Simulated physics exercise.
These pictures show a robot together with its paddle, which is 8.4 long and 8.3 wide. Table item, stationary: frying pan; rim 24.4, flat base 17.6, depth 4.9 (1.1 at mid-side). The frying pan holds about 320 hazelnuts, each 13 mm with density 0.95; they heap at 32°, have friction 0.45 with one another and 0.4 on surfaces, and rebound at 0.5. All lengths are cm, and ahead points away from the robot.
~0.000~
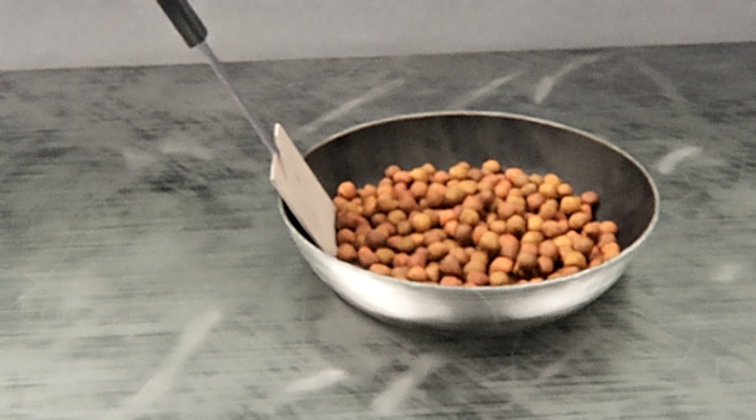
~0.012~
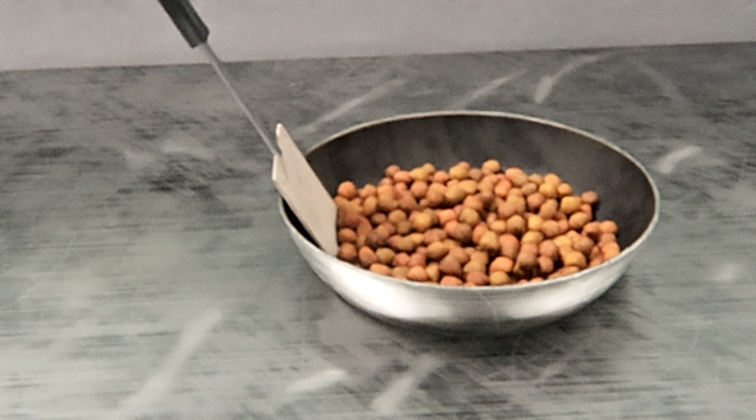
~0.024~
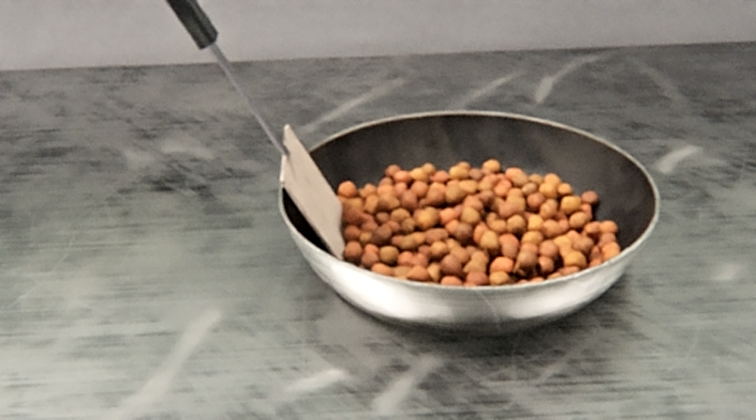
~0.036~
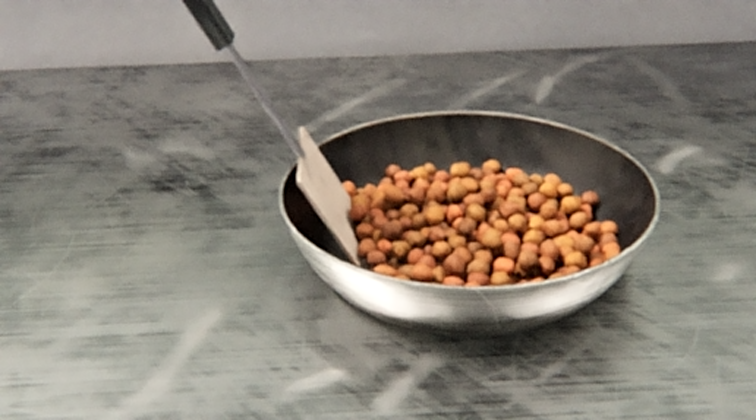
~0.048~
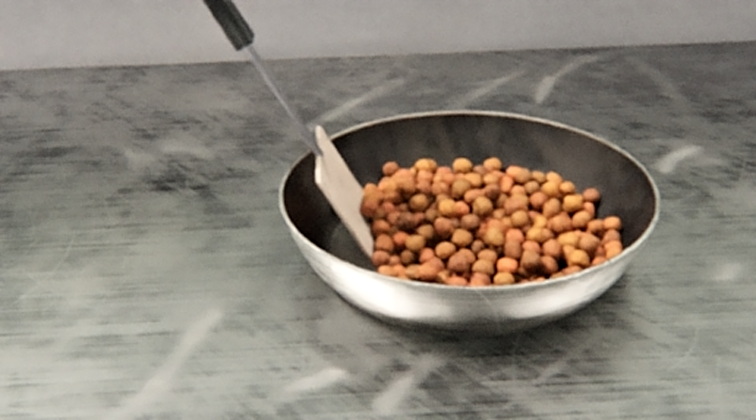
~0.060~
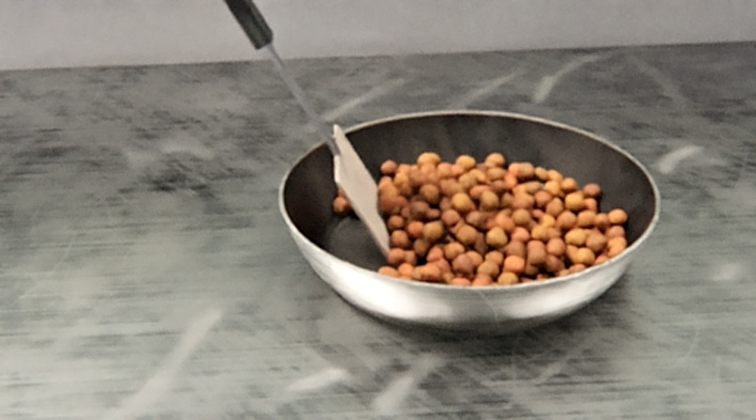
A wide frying pan with a dark inside and silvery outside sits on a streaked grey tabletop, seen from slightly above against a plain pale wall. It holds a heap of round orange-brown hazelnuts, with a pale flat paddle on a thin, dark-gripped handle slanting in at the left. The paddle slides a short way right, pushing the nearest nuts into the heap and baring some pan floor, while the camera stays still.
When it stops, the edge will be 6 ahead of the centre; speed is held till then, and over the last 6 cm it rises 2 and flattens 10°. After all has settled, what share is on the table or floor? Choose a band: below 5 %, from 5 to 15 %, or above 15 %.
That share falls between 5 and 15 %.
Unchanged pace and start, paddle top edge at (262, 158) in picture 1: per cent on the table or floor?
Some 10 per cent.
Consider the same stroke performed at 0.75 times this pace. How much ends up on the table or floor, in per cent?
Estimate: Close to 5 %.
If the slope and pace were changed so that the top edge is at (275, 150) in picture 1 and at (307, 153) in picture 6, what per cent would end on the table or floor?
Some 0 percent ends up on the table or floor.
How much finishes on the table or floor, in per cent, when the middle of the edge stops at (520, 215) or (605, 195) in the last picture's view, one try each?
0 % and 35 %.
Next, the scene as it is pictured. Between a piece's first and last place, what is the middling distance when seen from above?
I'd guess close to 4 centimetres.
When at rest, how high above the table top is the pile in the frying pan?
It reaches roughly 6.0 cm.
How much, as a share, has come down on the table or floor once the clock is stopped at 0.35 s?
6 %.
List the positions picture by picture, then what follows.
The first picture shows the paddle top edge at (275, 150), sloping 62°; upper third of the load around (464, 229), from x 340 to 610, top at y 170; 319 in the frying pan.
The second picture shows the paddle top edge at (276, 150), sloping 62°; upper third of the load around (464, 229), from x 340 to 610, top at y 170.
The third picture shows the paddle top edge at (284, 151), sloping 62°; upper third of the load around (459, 227), from x 340 to 610, top at y 170.
The fourth picture shows the paddle top edge at (300, 152), sloping 62°; upper third of the load around (456, 226), from x 340 to 615, top at y 170.
The fifth picture shows the paddle top edge at (318, 152), sloping 62°; upper third of the load around (460, 218), from x 340 to 615, top at y 165.
The sixth picture shows the paddle top edge at (336, 151), sloping 62°; upper third of the load around (466, 210), from x 340 to 620, top at y 160; 319 in the frying pan.
After 0.10 s, sloping 62°, highest piece 6 above the table; 319 in the frying pan.
After 0.13 s, sloping 58°, highest piece 7 above the table; 319 in the frying pan.
After 0.35 s, sloping 52°, highest piece 6 above the table; 292 in the frying pan, 22 on the table or floor, 5 on the blade or in flight.
After 1.40 s, sloping 52°, highest piece 5 above the table; 291 in the frying pan, 28 on the table or floor.
In the end, 291 in the frying pan, 28 on the table or floor. That is 9 % on the table or floor.
